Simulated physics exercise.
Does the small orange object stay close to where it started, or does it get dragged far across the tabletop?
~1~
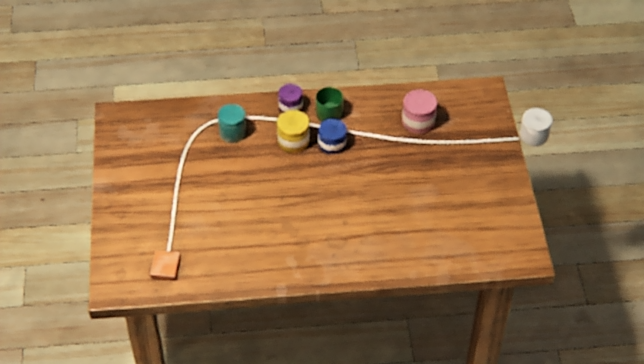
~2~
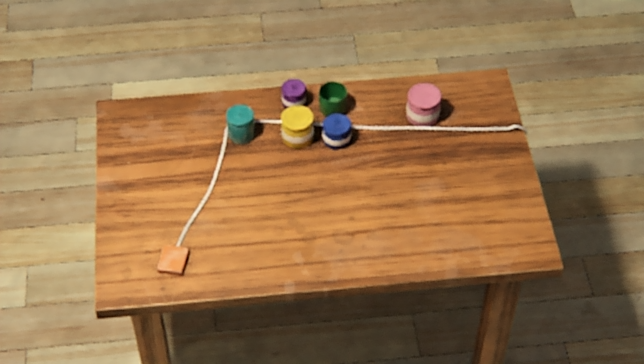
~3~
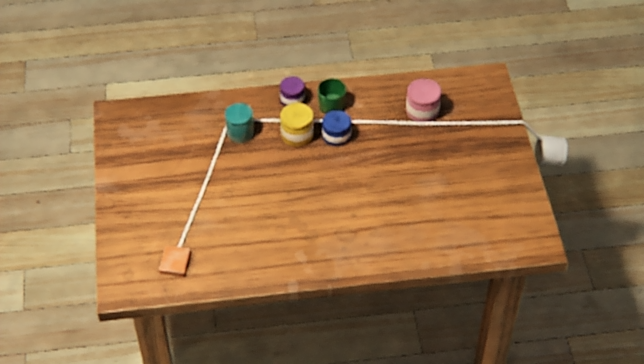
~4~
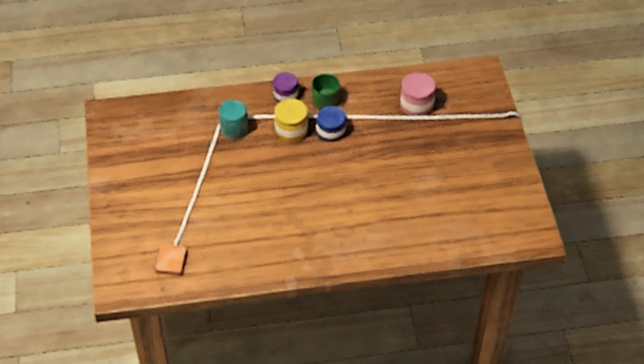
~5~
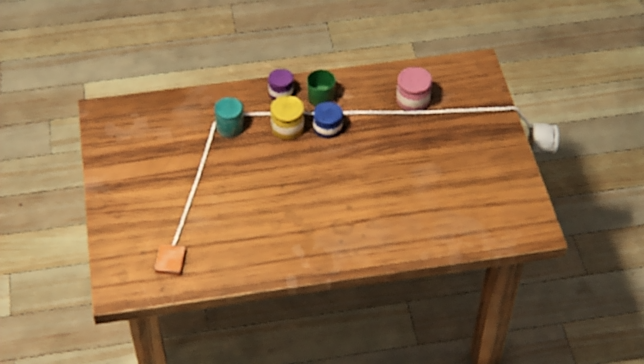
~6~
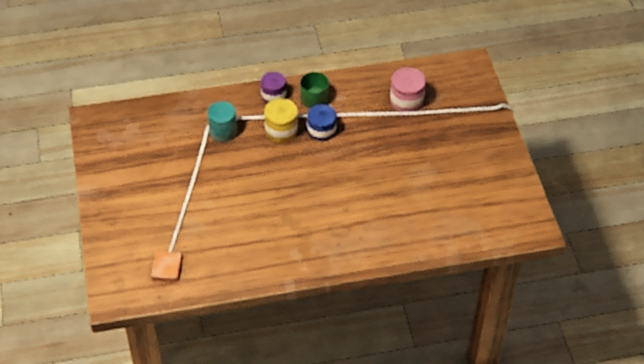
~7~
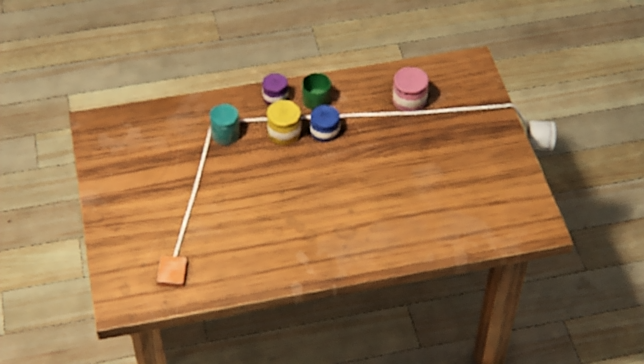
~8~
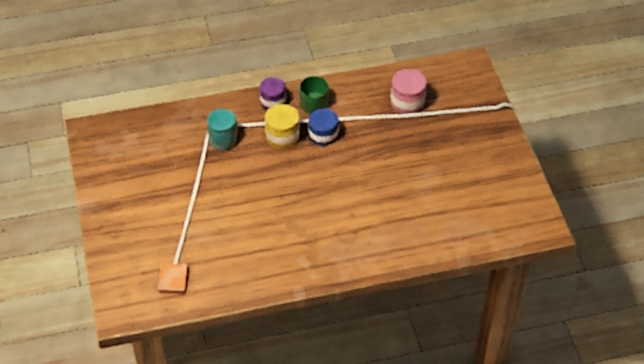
It stays close to where it started. The orange object hardly moves, even as the cable pulls tight, and it is still near the lower left of the table at the end.
